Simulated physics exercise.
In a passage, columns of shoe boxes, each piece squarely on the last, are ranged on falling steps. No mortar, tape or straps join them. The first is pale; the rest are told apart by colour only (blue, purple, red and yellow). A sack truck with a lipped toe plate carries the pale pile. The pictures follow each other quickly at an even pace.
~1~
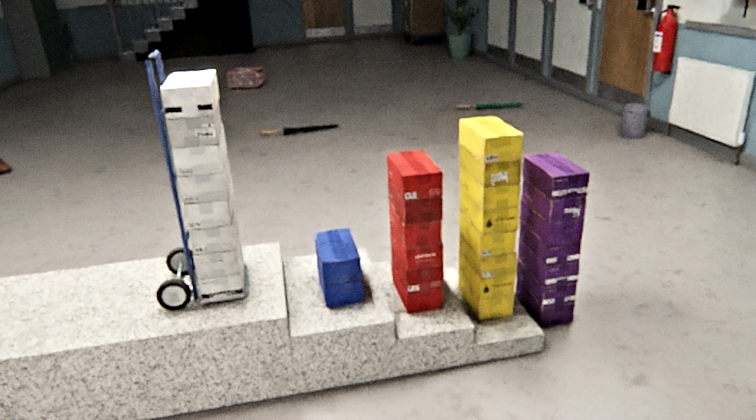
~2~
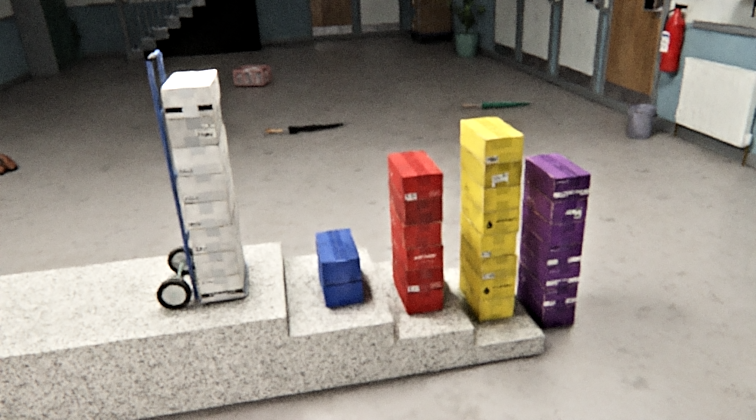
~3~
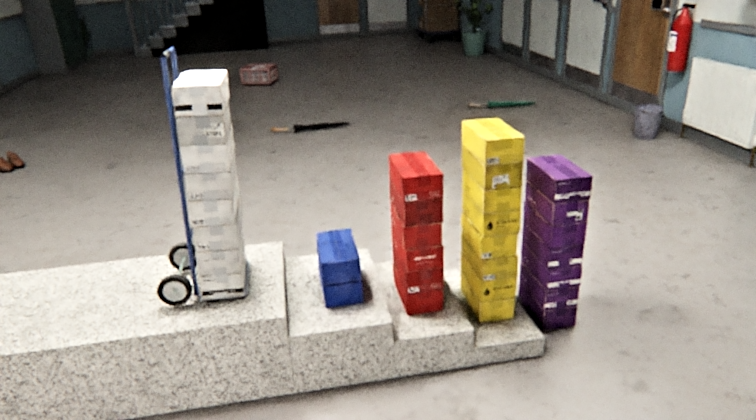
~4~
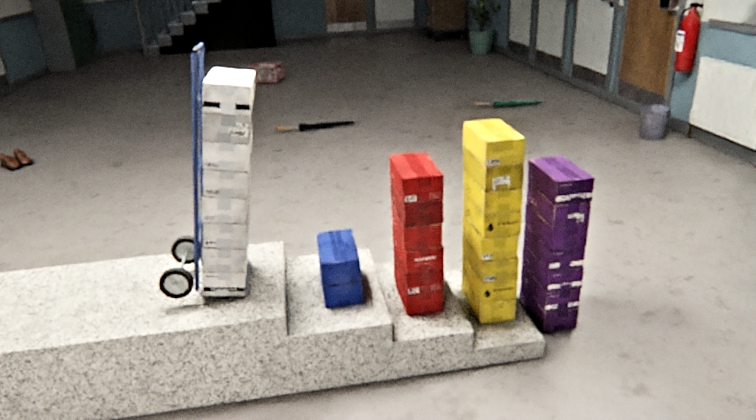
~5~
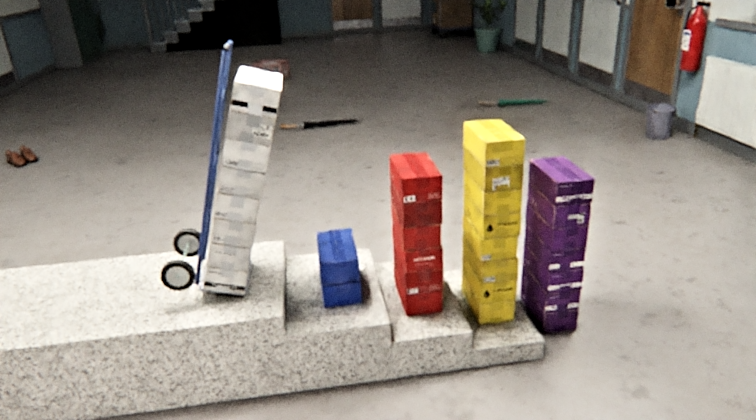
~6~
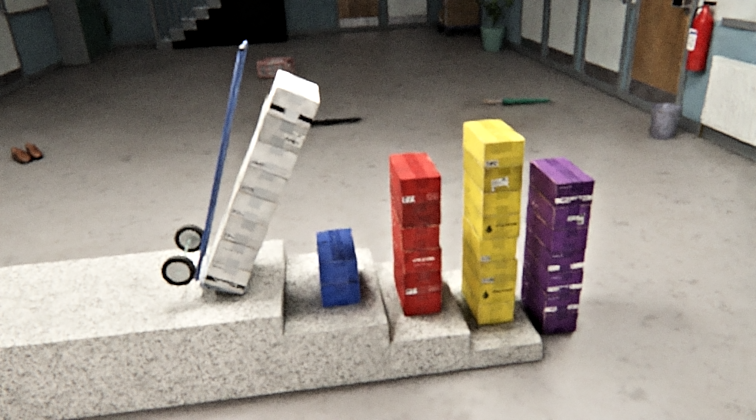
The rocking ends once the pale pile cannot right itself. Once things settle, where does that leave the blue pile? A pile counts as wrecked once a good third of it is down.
It survives.
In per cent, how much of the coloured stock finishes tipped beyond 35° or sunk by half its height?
Roughly 0 per cent.
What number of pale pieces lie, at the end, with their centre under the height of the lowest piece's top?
It comes to 4.
Just after the last frame, 8 of the pale pile down; none of the 2 blue boxes down (0 of 23 in all colours); top blue box unmoved.
A moment on, 8 of the pale pile down; none of the 2 blue boxes down (0 of 23 in all colours); top blue box moved a little; top red box tilted a little.
When it is over, 8 of the pale pile down; none of the 2 blue boxes down (0 of 23 in all colours); top blue box moved a little; top red box tilted clearly. In pixels of the last frame, middles, top blue box near (341, 255), top red box near (454, 177).
